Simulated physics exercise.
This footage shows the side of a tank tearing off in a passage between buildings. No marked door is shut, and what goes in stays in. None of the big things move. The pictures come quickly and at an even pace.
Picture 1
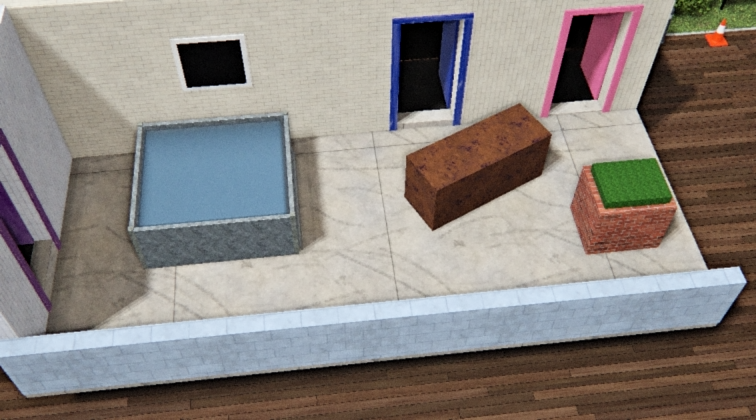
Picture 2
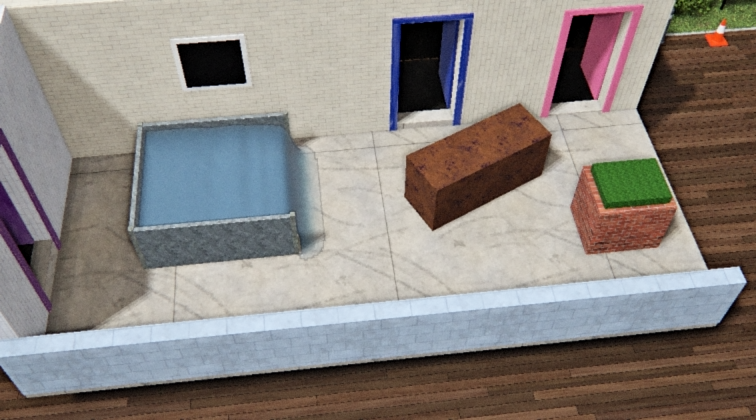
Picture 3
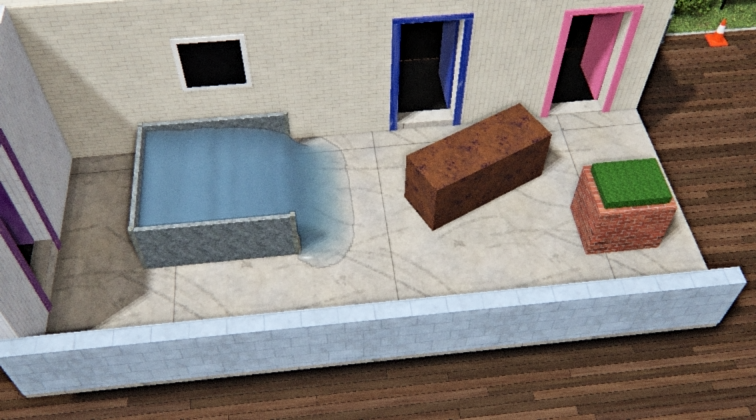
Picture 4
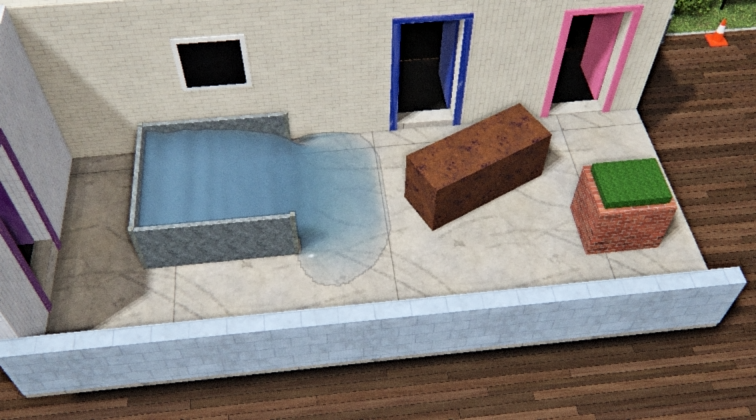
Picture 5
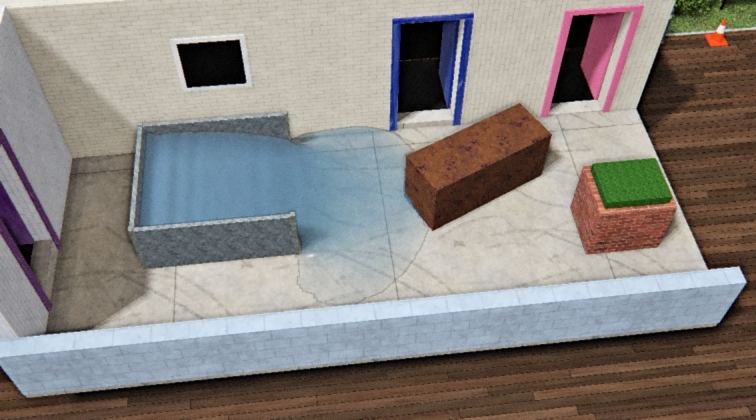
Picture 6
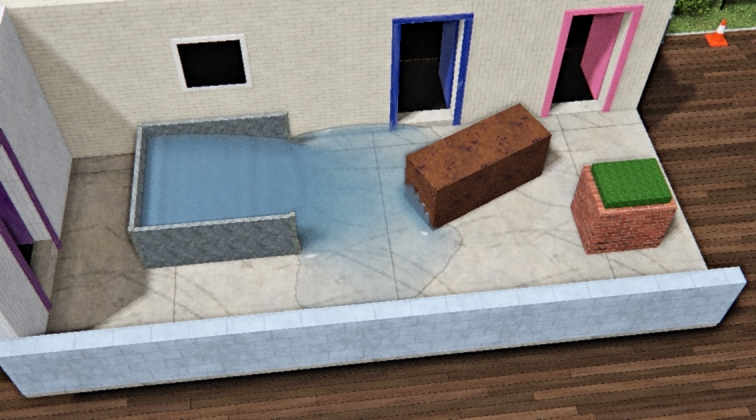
The right side of a grey water tank gave way, and blue water poured out through the gap, spreading across the pale floor until it reached the near end of a long brown block.
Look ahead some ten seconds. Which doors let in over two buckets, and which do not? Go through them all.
Pink door - over two buckets, blue door - over two buckets, purple door - not over two.
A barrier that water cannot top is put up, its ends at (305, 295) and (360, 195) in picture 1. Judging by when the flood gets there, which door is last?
That's the door marked purple, I reckon.
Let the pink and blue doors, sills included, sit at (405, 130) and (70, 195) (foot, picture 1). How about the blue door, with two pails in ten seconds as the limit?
So the blue door comes in low, it seems.
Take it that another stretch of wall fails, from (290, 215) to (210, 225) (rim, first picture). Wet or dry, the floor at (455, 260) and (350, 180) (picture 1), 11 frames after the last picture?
The first spot is swamped, the second spared.
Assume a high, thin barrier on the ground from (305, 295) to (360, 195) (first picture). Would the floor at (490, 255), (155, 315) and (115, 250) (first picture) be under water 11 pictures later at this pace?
Spared, submerged, then spared.
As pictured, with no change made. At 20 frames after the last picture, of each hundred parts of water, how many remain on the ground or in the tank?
Estimate: Close to 76 %.
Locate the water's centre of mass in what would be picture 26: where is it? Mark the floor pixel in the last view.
Somewhere near (393, 210).
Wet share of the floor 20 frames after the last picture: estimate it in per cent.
Near 70 in a hundred.
A moment on, water covers 40 % of the floor; the pink door wet at the sill, nothing in, the blue door wet at the sill, nothing in, the purple door not reached.
Next, water covers 60 % of the floor; the pink door under two buckets in, the blue door over two buckets in, the purple door not reached.
Then, water covers 70 % of the floor; the pink door over two buckets in, the blue door far over two buckets in, the purple door not reached.
Later, water covers 90 % of the floor; the pink door over two buckets in, the blue door far over two buckets in, the purple door wet at the sill, nothing in.
In the end, water covers 95 % of the floor; the pink door over two buckets in, the blue door far over two buckets in, the purple door wet at the sill, nothing in.
